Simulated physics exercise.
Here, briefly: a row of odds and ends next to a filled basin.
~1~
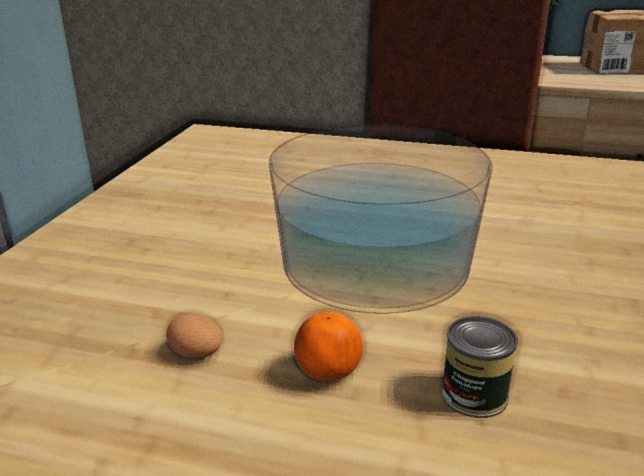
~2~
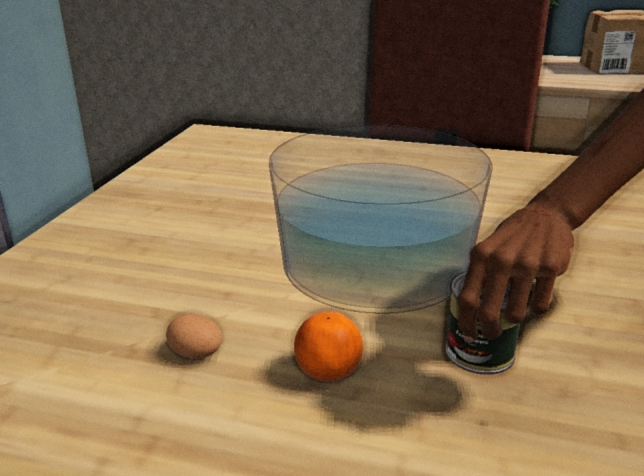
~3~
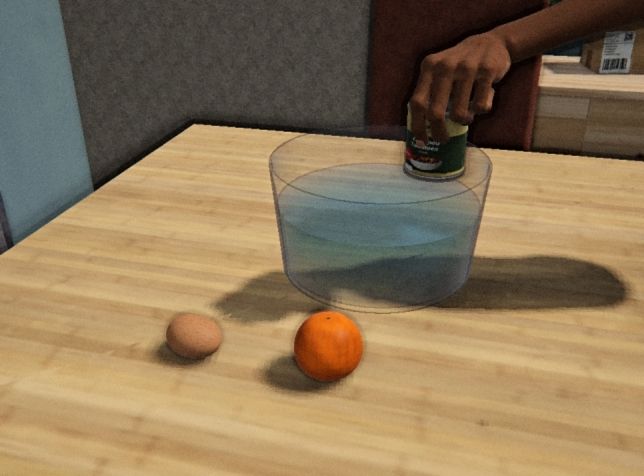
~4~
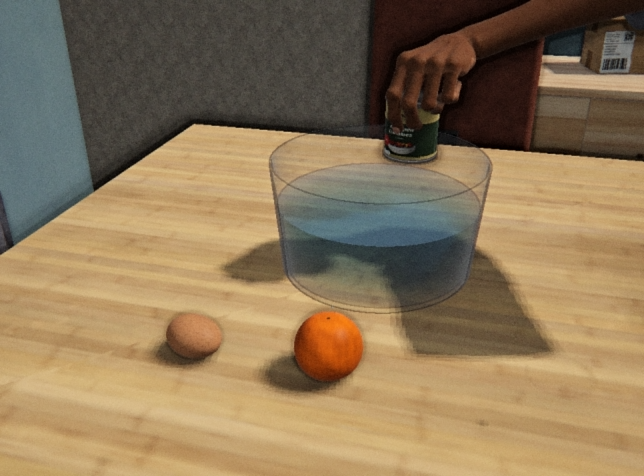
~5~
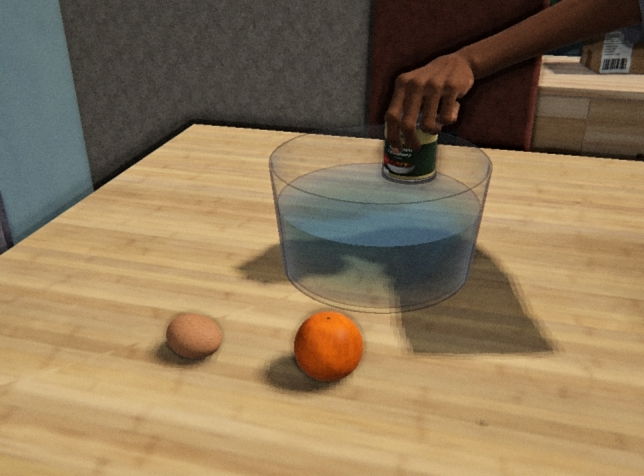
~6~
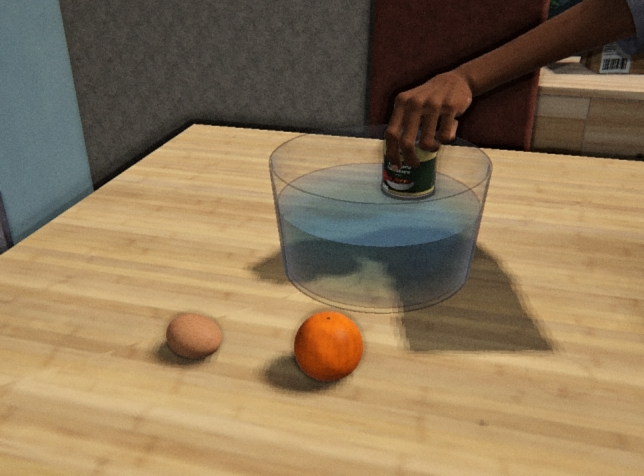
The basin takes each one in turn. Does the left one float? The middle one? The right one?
Taking them in turn, the left one goes under, the middle one keeps afloat and the right one goes under.
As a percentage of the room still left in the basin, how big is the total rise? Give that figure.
That comes out at around 16 percent.
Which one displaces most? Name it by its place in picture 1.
That is the rightmost piece.
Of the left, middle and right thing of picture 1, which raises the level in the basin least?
Lab note: The left-end position.
Next, the tin of food sinks.
After that, the orange rides on the surface.
Finally, the egg sinks; afloat, orange.
